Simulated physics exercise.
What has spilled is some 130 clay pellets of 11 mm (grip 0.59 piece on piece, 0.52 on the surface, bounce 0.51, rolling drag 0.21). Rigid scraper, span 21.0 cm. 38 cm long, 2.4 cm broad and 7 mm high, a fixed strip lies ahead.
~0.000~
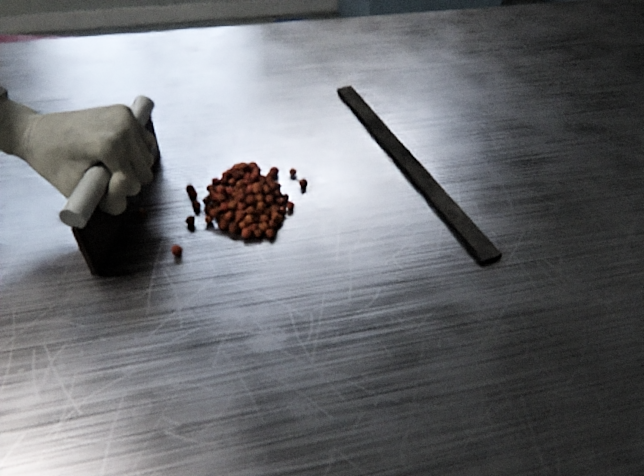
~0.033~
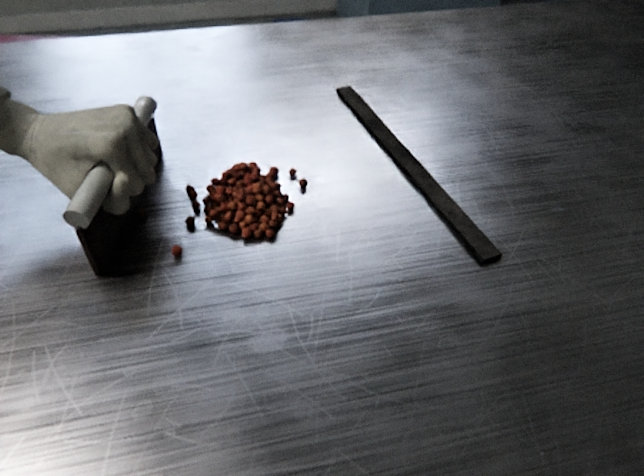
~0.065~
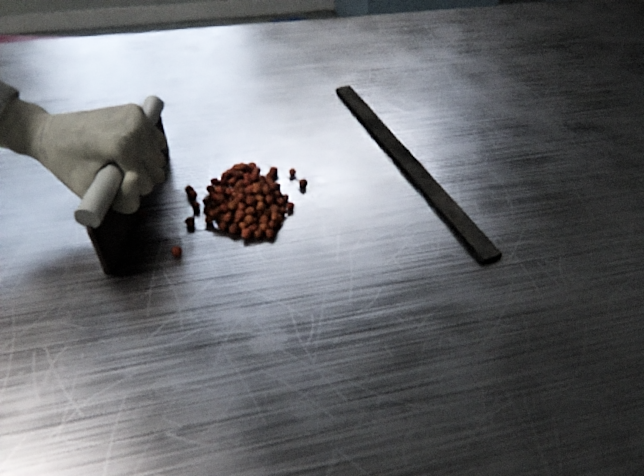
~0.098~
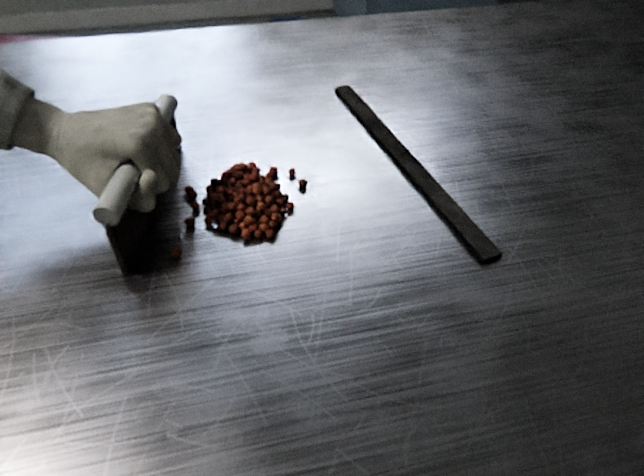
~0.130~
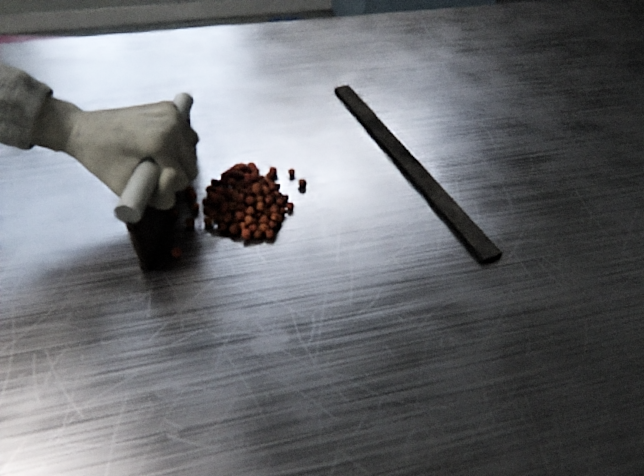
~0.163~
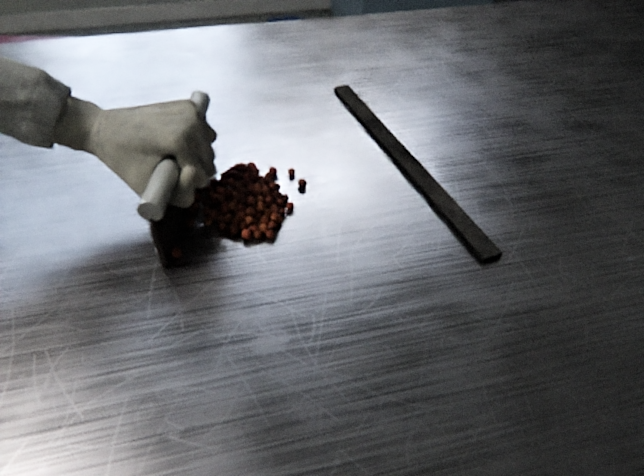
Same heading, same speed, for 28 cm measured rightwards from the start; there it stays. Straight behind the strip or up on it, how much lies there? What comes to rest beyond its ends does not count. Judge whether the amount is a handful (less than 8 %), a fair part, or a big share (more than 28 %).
A handful.
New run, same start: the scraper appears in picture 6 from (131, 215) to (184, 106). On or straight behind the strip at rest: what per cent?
Somewhere above 0, then.
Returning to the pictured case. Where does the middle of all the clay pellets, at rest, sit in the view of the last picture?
Look at about (398, 195), that's the middle.
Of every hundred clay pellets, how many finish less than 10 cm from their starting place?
About 0 %.
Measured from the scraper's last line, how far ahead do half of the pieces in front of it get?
Typical distance: Close to 4 cm.
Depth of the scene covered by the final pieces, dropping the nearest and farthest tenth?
I'd guess some 16 centimetres.
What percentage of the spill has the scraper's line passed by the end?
Around 5 in a hundred.
Then, at 0.37 s, scraper 20 cm from its start, spill 14 cm wide; elsewhere 100 %.
Then, at 0.58 s, scraper 28 cm from its start, spill 18 cm wide; on or straight behind the strip 5 %, elsewhere 95 %.
Then, at 0.76 s, scraper 28 cm from its start, spill 18 cm wide; on or straight behind the strip 5 %, elsewhere 95 %.
At rest (1.0 s), on or straight behind the strip 5 %, elsewhere 95 %.
